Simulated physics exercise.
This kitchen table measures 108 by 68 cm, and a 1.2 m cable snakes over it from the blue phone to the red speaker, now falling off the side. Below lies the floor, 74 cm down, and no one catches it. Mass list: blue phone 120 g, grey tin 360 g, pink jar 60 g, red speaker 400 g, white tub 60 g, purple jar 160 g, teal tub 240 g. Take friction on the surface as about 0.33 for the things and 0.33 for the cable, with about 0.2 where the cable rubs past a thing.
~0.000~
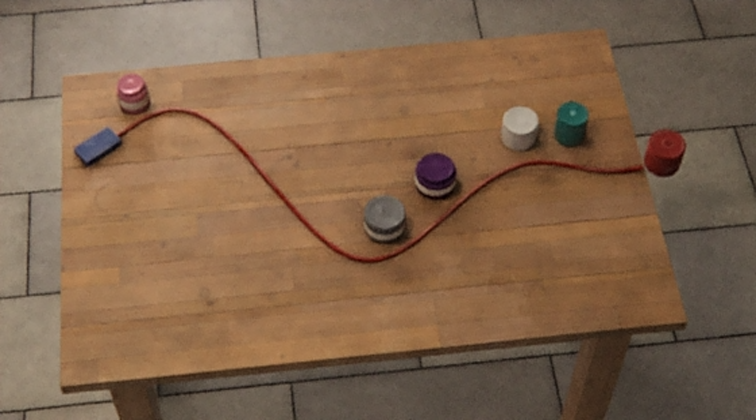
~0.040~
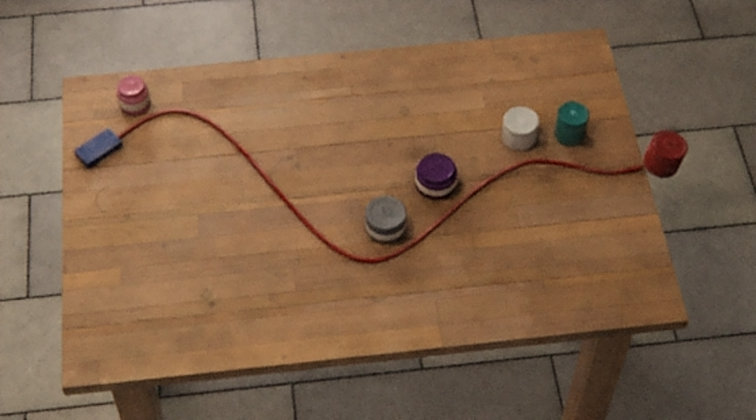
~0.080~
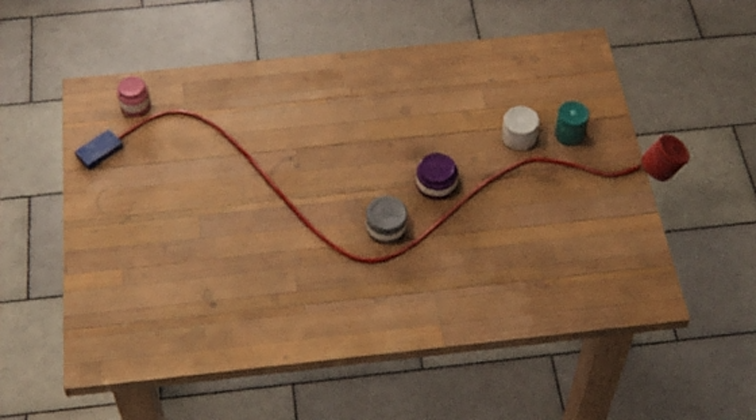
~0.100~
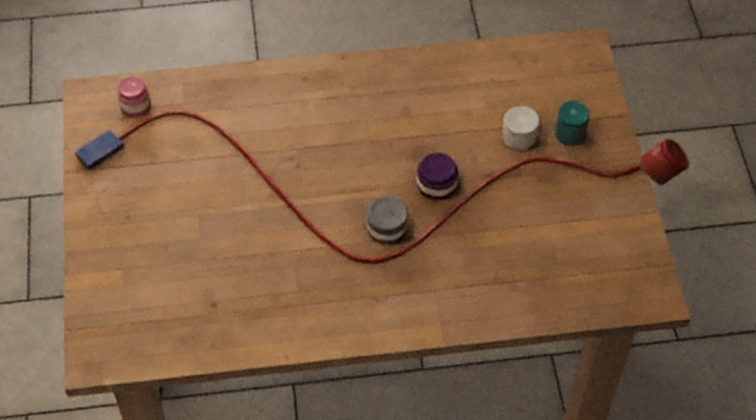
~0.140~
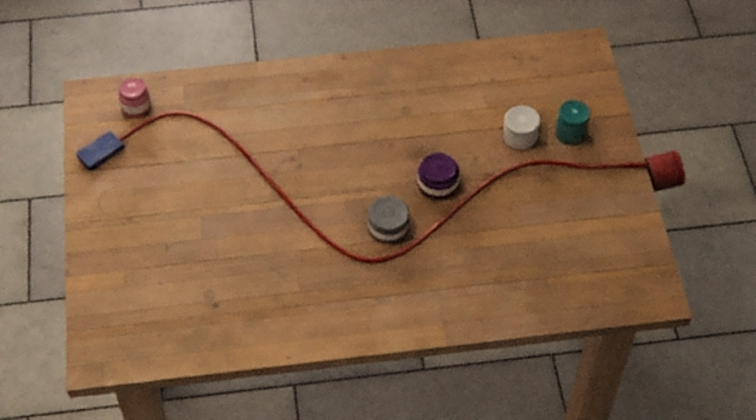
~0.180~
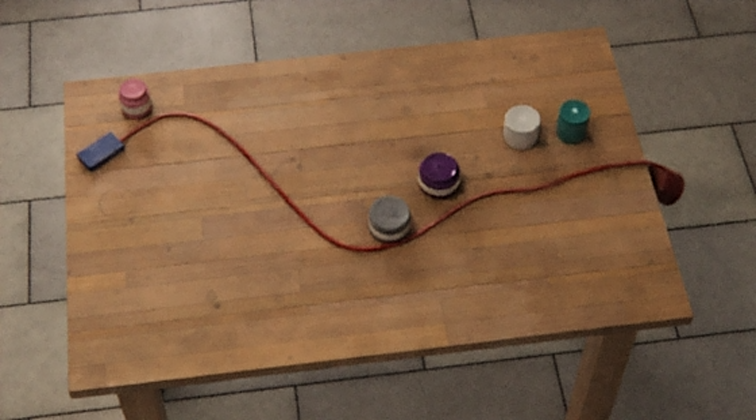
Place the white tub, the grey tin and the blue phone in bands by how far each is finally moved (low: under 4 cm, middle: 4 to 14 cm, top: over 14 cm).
White tub: Low; grey tin: Low; blue phone: Top.
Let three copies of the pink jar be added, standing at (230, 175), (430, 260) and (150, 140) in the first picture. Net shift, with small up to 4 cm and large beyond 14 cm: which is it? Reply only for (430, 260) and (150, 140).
The first would move just a bit, and the second would move a long way.
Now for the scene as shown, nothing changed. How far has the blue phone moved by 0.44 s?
Shift of the blue phone - 25 cm.
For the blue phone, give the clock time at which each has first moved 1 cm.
For the blue phone, around 0.28 seconds.
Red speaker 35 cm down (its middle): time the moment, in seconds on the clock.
It happens at 0.38 seconds on the clock.
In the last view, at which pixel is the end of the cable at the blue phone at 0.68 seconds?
At about pixel (437, 261).
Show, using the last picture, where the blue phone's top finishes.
End position in the last picture: Approx. (561, 302).
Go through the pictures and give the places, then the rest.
In the first picture, shows, white tub (521, 120); grey tin (385, 212); blue phone (97, 144); cable runs through (583, 168) (463, 200) (358, 259) (269, 181) (177, 109).
In the second picture, shows, red speaker (668, 144); cable runs through (583, 168) (359, 259) (177, 111).
In the third picture, shows, red speaker (665, 158); cable runs through (582, 167) (360, 259) (177, 111).
In the fourth picture, shows, red speaker (665, 162); cable runs through (582, 167) (361, 259) (178, 112).
In the fifth picture, shows, red speaker (664, 171); cable runs through (586, 166) (363, 259) (178, 113).
In the sixth picture, shows, white tub (523, 118); grey tin (390, 212); blue phone (100, 149); cable runs through (612, 166) (482, 195) (370, 249) (274, 184) (179, 114).
After 0.4 s, the cable's tail end at (246, 214); blue phone 27 cm off its start, grey tin 1 cm off its start, red speaker over the edge.
After 0.7 s, the cable's tail end at (437, 261); blue phone 64 cm off its start, grey tin 1 cm off its start, red speaker over the edge.
After 0.9 s, the cable's tail end at (547, 284); blue phone 86 cm off its start at (537, 299), grey tin 1 cm off its start at (391, 206), red speaker over the edge.
After 1.2 s, the cable's tail end at (575, 289); blue phone 90 cm off its start, grey tin 1 cm off its start, red speaker over the edge.
After 2.4 s, the cable's tail end at (575, 289); blue phone 90 cm off its start at (561, 302), grey tin 1 cm off its start at (391, 206), white tub 0 cm off its start at (523, 119), red speaker over the edge.
